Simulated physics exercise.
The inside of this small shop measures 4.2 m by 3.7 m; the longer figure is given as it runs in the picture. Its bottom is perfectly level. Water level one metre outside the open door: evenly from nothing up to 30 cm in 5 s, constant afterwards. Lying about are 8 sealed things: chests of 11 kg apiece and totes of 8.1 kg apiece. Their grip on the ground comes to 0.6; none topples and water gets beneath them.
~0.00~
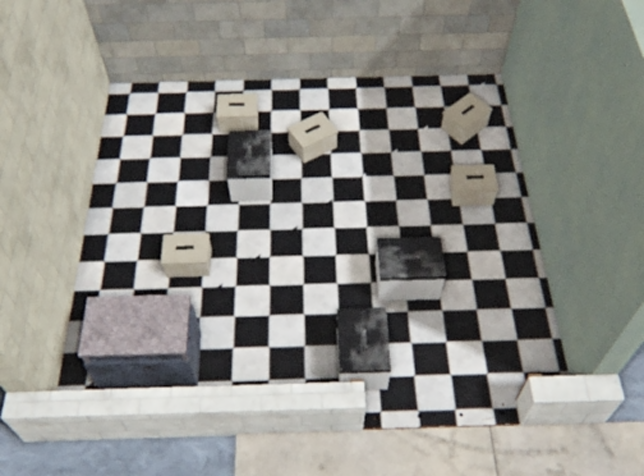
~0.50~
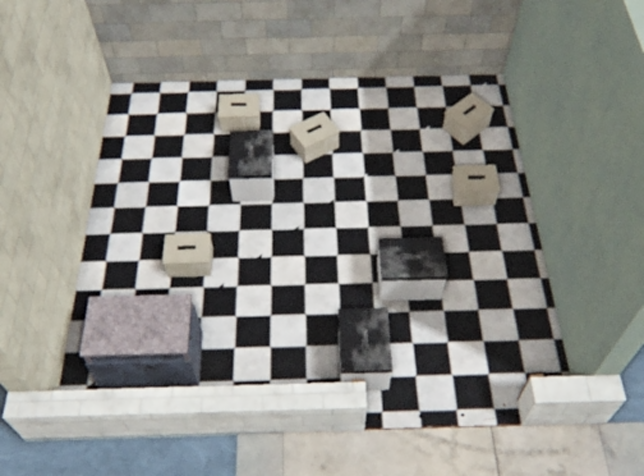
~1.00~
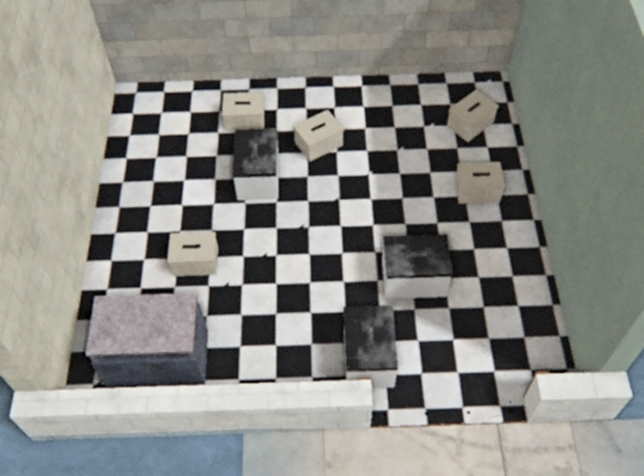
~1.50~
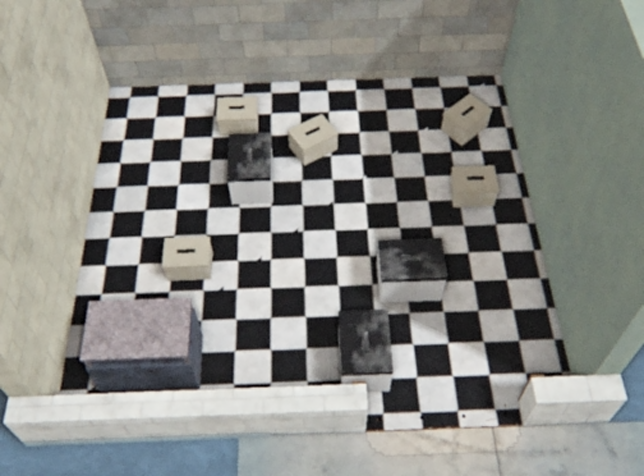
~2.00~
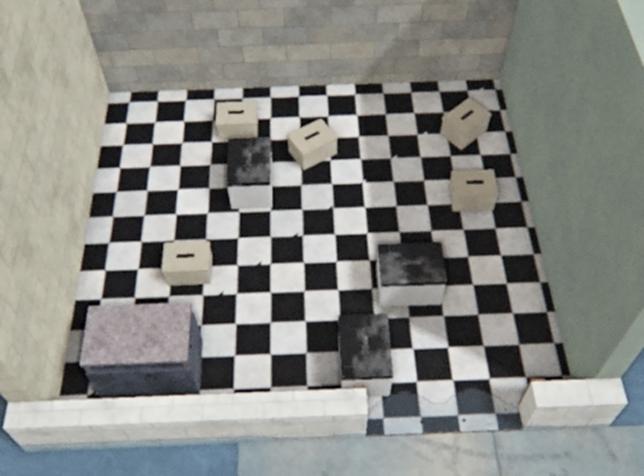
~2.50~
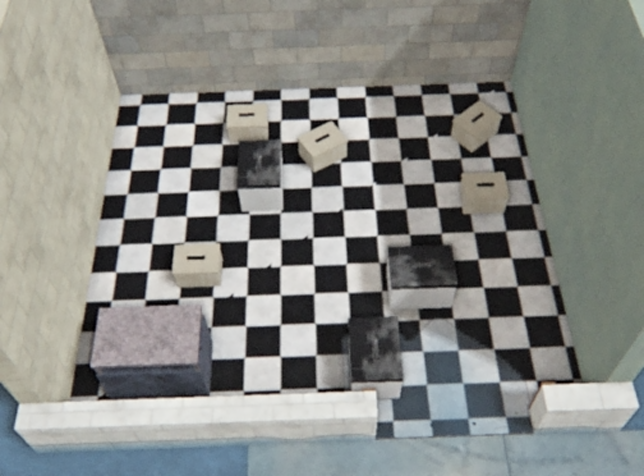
A checkered floor holding still boxes and blocks slowly darkens with water at the front opening.
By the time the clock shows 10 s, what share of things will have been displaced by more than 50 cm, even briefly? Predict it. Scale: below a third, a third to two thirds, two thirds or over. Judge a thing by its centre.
The moved portion reaches two thirds or beyond.
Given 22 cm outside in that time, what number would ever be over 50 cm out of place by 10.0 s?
Then the count would be 7.
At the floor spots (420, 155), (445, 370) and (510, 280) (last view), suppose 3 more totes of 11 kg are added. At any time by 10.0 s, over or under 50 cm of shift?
In turn: Beyond the mark, beyond the mark, beyond the mark.
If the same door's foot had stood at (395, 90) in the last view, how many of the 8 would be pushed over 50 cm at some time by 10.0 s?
Then 7 of them would.
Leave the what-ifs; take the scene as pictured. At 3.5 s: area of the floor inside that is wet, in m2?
Somewhere about 3.0 m2, give or take.
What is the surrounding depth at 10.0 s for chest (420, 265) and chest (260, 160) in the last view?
Some 12 cm at the first, some 10 cm at the second.
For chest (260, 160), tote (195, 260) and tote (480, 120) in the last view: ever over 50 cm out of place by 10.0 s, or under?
Order as asked - a bigger shift, a smaller shift, a bigger shift.
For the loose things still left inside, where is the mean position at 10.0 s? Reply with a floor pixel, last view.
About (183, 229).
After 3.5 s 0 of 8 are over 50 cm from their spots; 0 afloat.
After 4.5 s 1 of 8 are over 50 cm from their spots; 0 afloat.
After 7.0 s 6 of 8 are over 50 cm from their spots; 4 afloat.
After 10.0 s 7 of 8 are over 50 cm from their spots, and 7 have been at some point; 7 afloat.
